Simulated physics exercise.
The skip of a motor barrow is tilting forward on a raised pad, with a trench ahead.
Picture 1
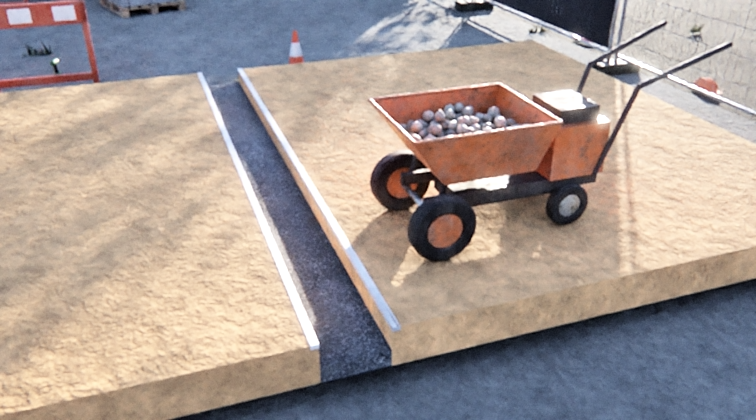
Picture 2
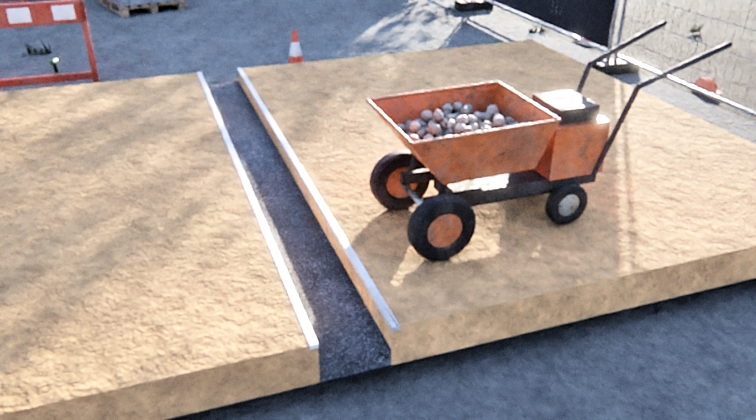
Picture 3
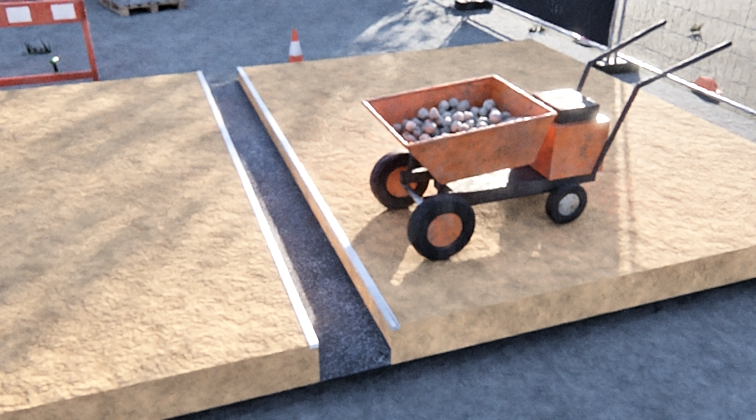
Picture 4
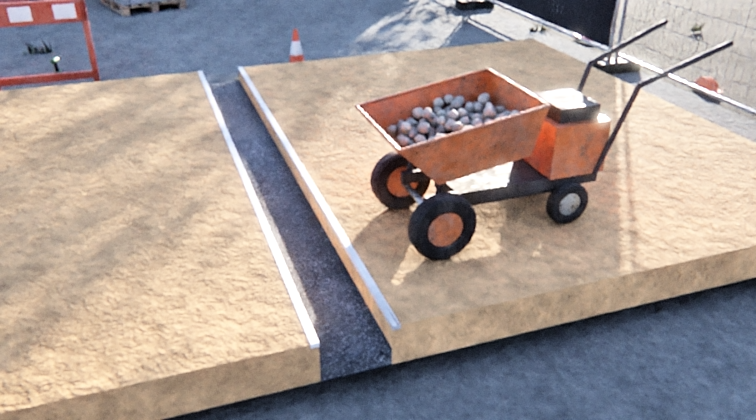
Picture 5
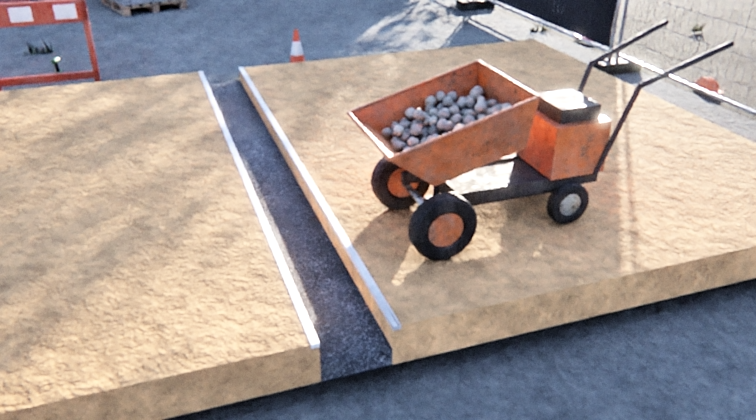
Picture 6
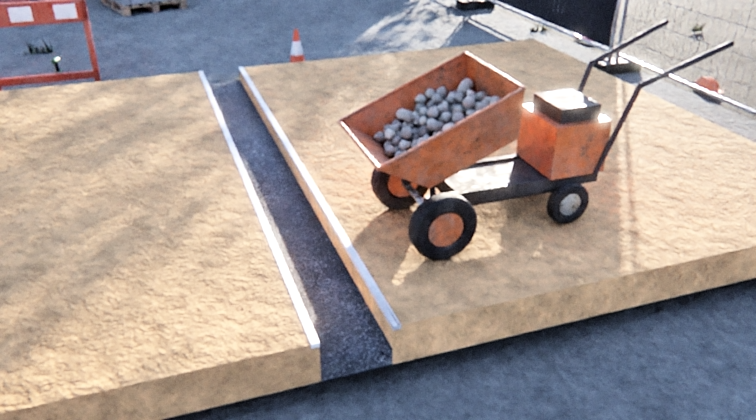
On a paved work yard seen from above at an angle, two sandy-coloured raised pads lie side by side with a dark, pale-edged trench between them. A rusty orange motor barrow with black wheels and handles stands on the right pad, its skip holding grey and brownish pebbles, with a cone and barriers behind. The skip gradually tilts forward to the left, its rear rising away from the engine box, while the barrow and camera stay still.
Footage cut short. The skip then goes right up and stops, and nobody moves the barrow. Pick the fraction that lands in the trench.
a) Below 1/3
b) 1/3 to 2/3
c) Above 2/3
(c) Above 2/3.
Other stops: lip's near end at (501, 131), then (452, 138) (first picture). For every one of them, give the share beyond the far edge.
About 0 % and 0 %.
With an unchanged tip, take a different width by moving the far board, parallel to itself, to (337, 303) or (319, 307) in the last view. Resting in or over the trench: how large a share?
The first try lands around 30 %, the second around 50 %.
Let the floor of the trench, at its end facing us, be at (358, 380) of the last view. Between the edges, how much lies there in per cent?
The share would be close to 100 percent.
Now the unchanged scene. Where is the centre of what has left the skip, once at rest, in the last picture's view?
Resting centre, last frame: Roughly (306, 260).
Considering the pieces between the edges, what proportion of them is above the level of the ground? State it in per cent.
15 per cent or so.
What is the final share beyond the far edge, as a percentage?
It comes to close to 10 %.
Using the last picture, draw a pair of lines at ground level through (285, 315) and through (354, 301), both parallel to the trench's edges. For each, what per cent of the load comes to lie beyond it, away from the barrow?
Close to 10 % and 70 %, in that order.
Soon after the last picture, skip tipped steeply; all in the skip.
A little later, skip tipped right over; most in the skip; about a quarter in or heaped over the trench; a stray few falling.
Later still, skip tipped right over; about a quarter in the skip; about two thirds in or heaped over the trench; a small part beyond it.
At rest, skip tipped right over; a small part in the skip; most in or heaped over the trench; a small part beyond it.
